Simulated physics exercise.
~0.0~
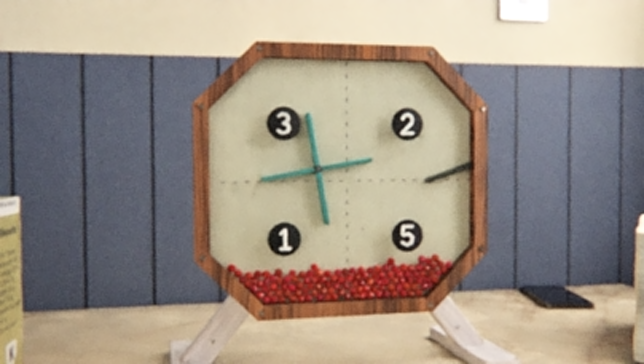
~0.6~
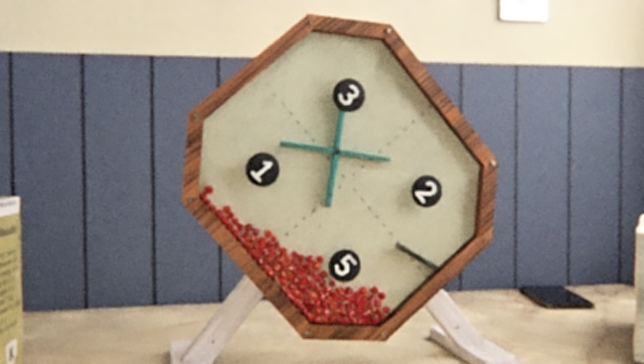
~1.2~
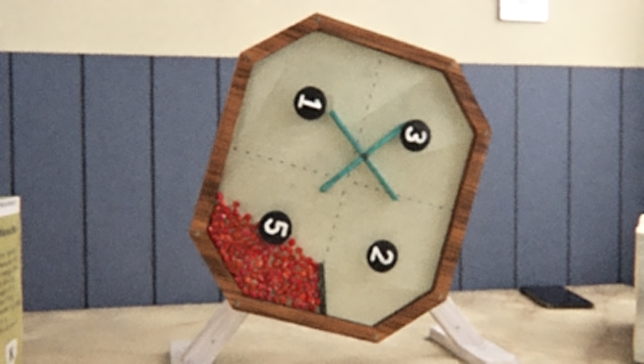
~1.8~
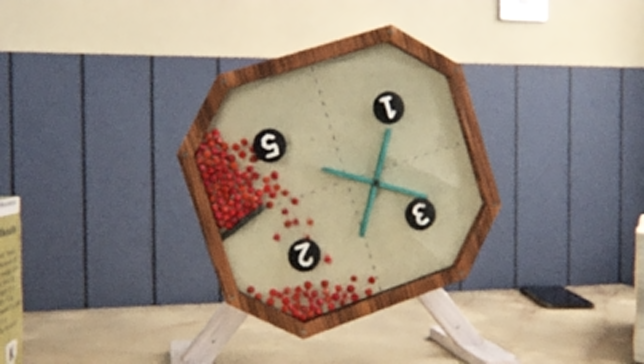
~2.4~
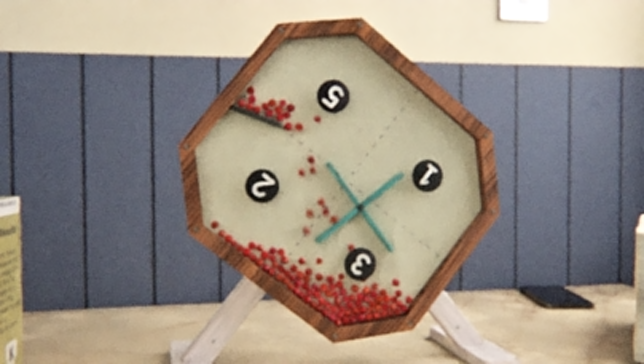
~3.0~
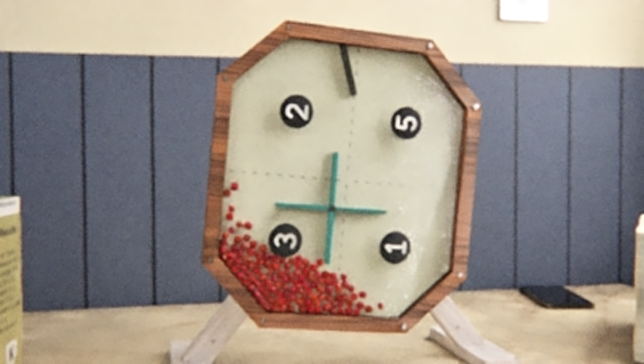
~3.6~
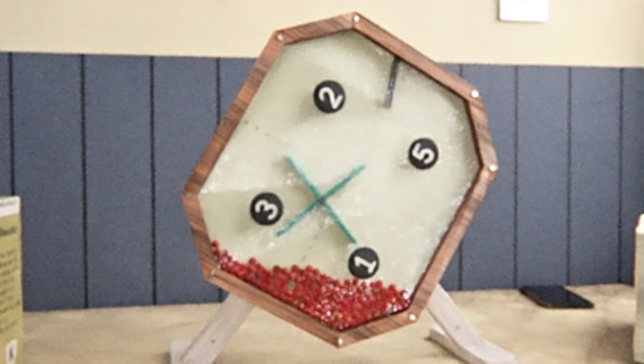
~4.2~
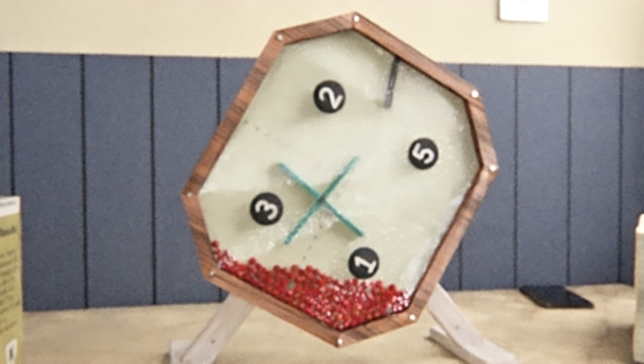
An eight-sided, wood-rimmed case with a clear front stands upright on pale legs, seen from straight ahead against blue panelling, with red beads along its bottom, a teal cross near its middle and a short dark bar at right. It turns clockwise, and the beads slide into the lower left, piling against the bar. As the bar rises on the left, beads spill past the number two, then the last ones drop towards three. The case stops with most beads lying around one at the bottom, fewer towards three, while the teal cross still turns slightly.
